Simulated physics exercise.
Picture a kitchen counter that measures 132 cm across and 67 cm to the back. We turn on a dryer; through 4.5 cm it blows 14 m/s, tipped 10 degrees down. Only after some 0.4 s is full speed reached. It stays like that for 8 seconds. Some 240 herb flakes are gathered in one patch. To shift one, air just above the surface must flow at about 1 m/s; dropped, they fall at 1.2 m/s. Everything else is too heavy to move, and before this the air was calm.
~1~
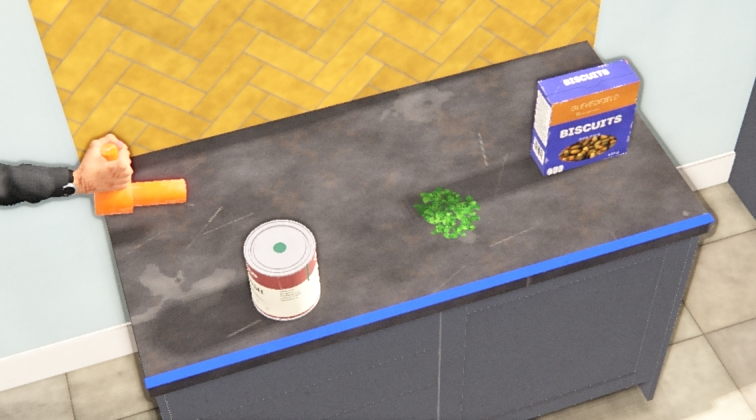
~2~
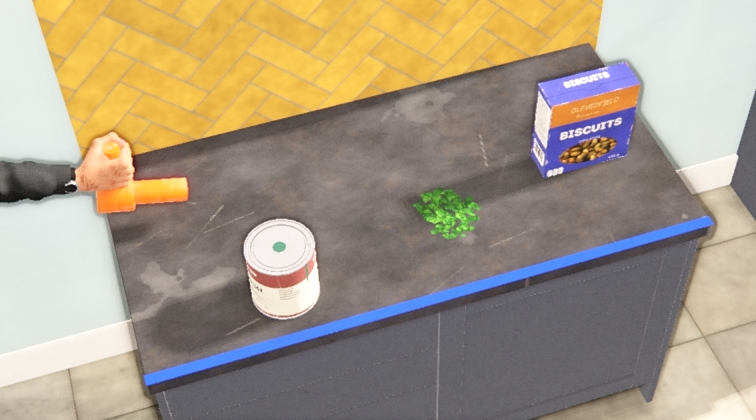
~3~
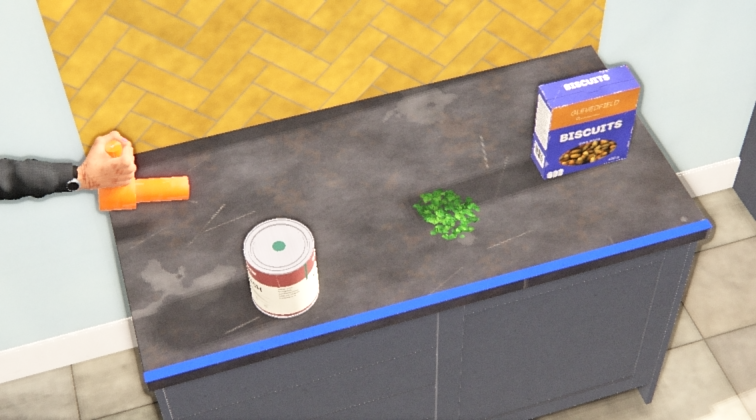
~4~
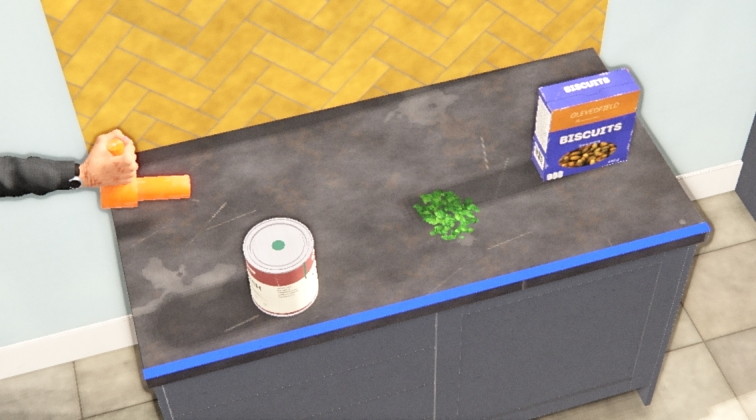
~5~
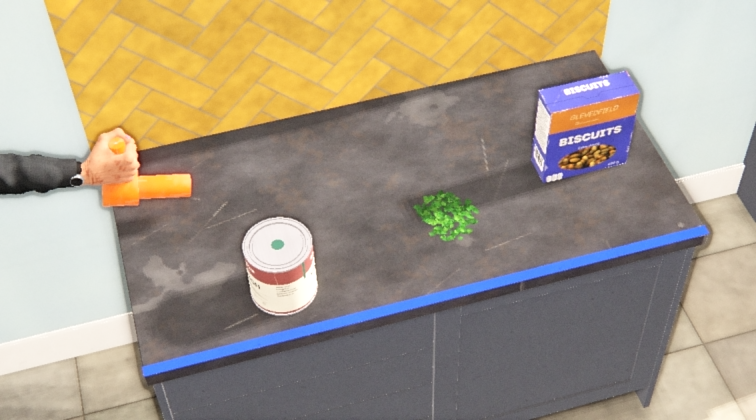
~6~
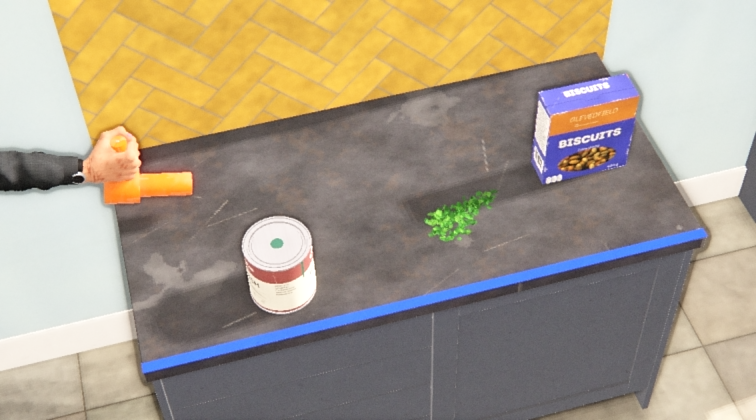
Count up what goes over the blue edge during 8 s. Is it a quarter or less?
No, it is above a quarter.
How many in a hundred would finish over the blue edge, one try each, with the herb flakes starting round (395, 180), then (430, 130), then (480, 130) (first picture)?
In turn about 30 %, 0 %, 0 %.
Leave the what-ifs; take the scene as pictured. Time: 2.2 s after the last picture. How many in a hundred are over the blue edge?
Roughly 40 per cent.
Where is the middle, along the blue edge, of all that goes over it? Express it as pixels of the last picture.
(652, 250).
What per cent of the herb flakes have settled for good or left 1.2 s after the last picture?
Roughly 100 per cent of them.
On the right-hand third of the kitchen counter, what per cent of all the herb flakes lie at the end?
0 %.
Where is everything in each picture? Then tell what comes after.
In the first frame, the middle of the herb flakes is near (446, 213), none has stirred yet and the mouth of the dryer is at (185, 191).
In the second frame, the middle of the herb flakes is near (445, 212), none has stirred yet and the blue edge is centred on (443, 301).
In the third frame, the middle of the herb flakes is near (445, 213), none has stirred yet, the top of a carton is at (590, 86) and the top of a tin is at (279, 246).
In the fourth frame, the middle of the herb flakes is near (445, 214) and none has stirred yet.
In the fifth frame, the middle of the herb flakes is near (444, 215) and none has stirred yet.
In the sixth frame, the middle of the herb flakes is near (456, 214), the farthest in sight from the dryer is at (494, 192) and about 40 % have left their places.
Then, 1.2 s after the last picture, 0 % are on the move or not yet settled, 40 % are over the blue edge.
Then, 2.2 s after the last picture, 0 % are on the move or not yet settled, 40 % are over the blue edge.
Then, 4.0 s after the last picture, 0 % are on the move or not yet settled, 40 % are over the blue edge.
Then, 7.6 s after the last picture, at the end, 40 % are over the blue edge.
